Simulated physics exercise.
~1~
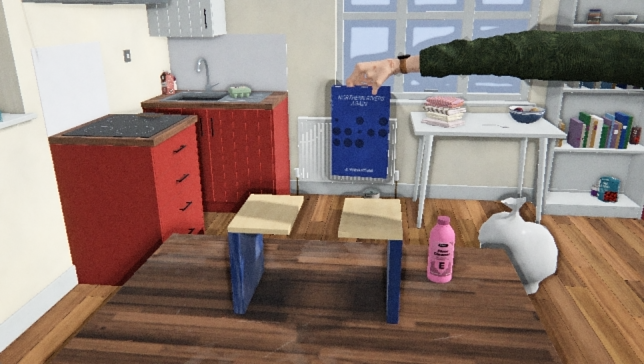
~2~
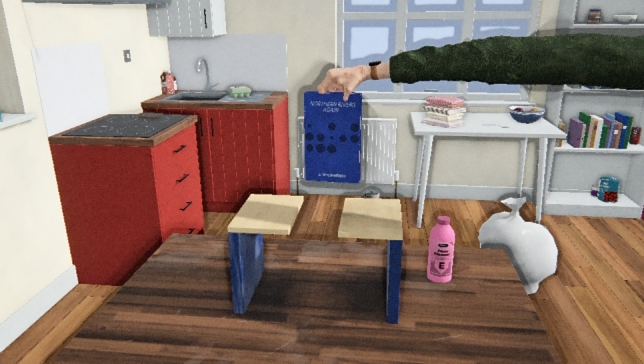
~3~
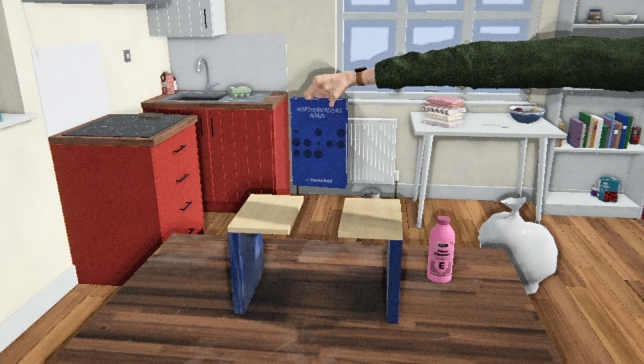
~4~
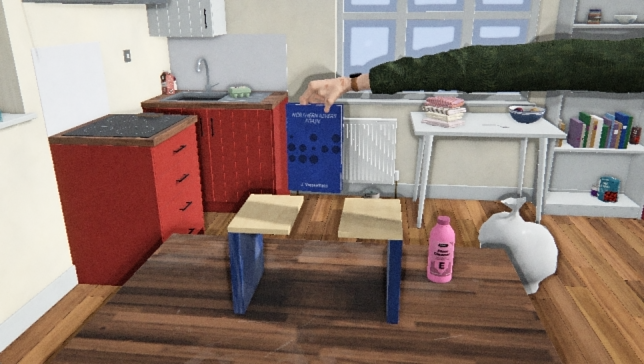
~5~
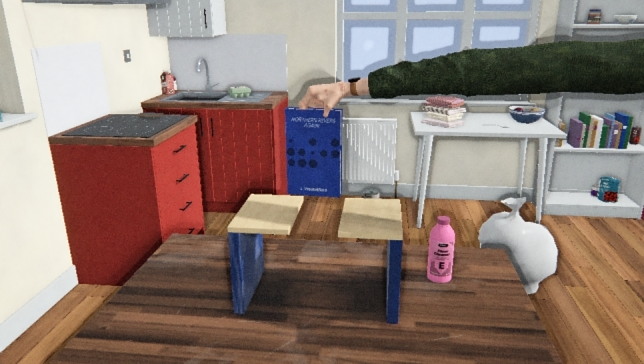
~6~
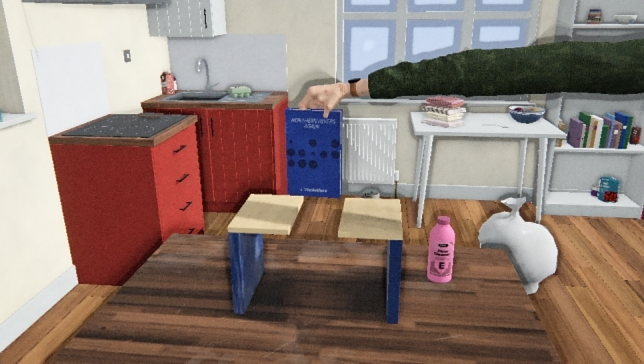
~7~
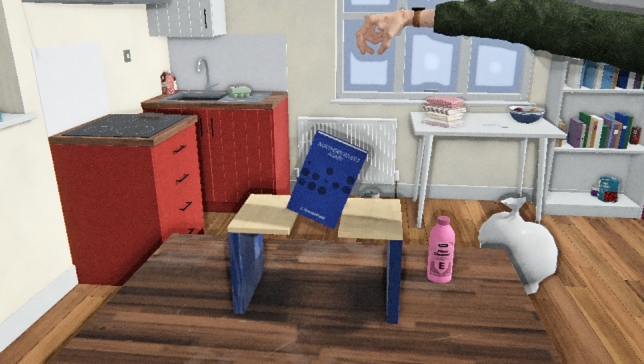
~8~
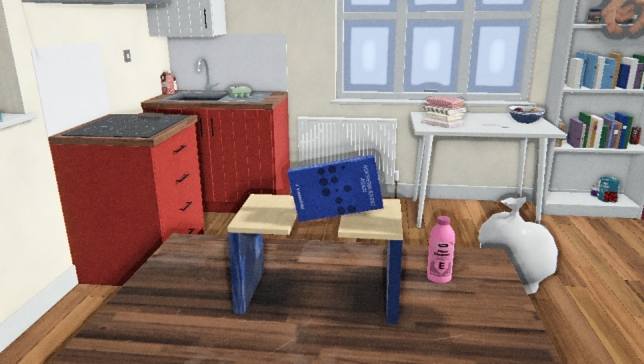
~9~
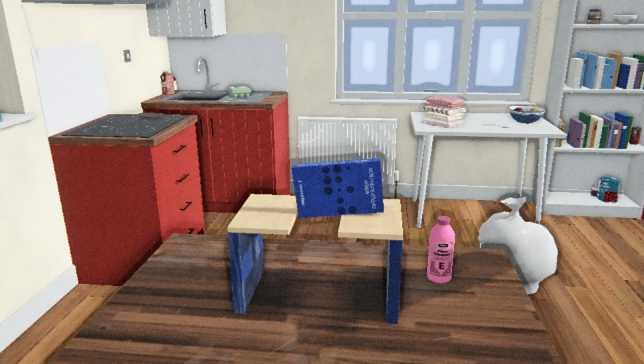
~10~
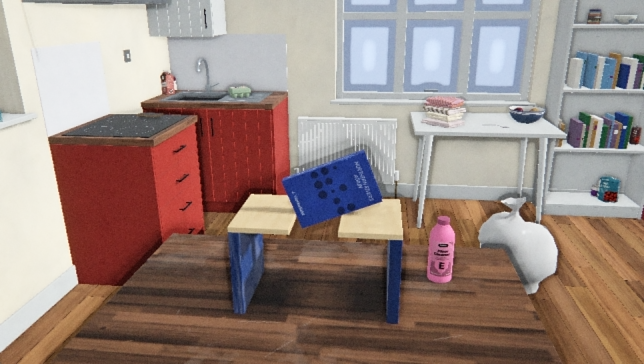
In the video, a hand holds a blue book upright above the gap in a small wooden stand, moves it left, and lets go; the book drops, tips onto its side and stays caught across the gap, while a pink bottle stands unmoved beside the stand.
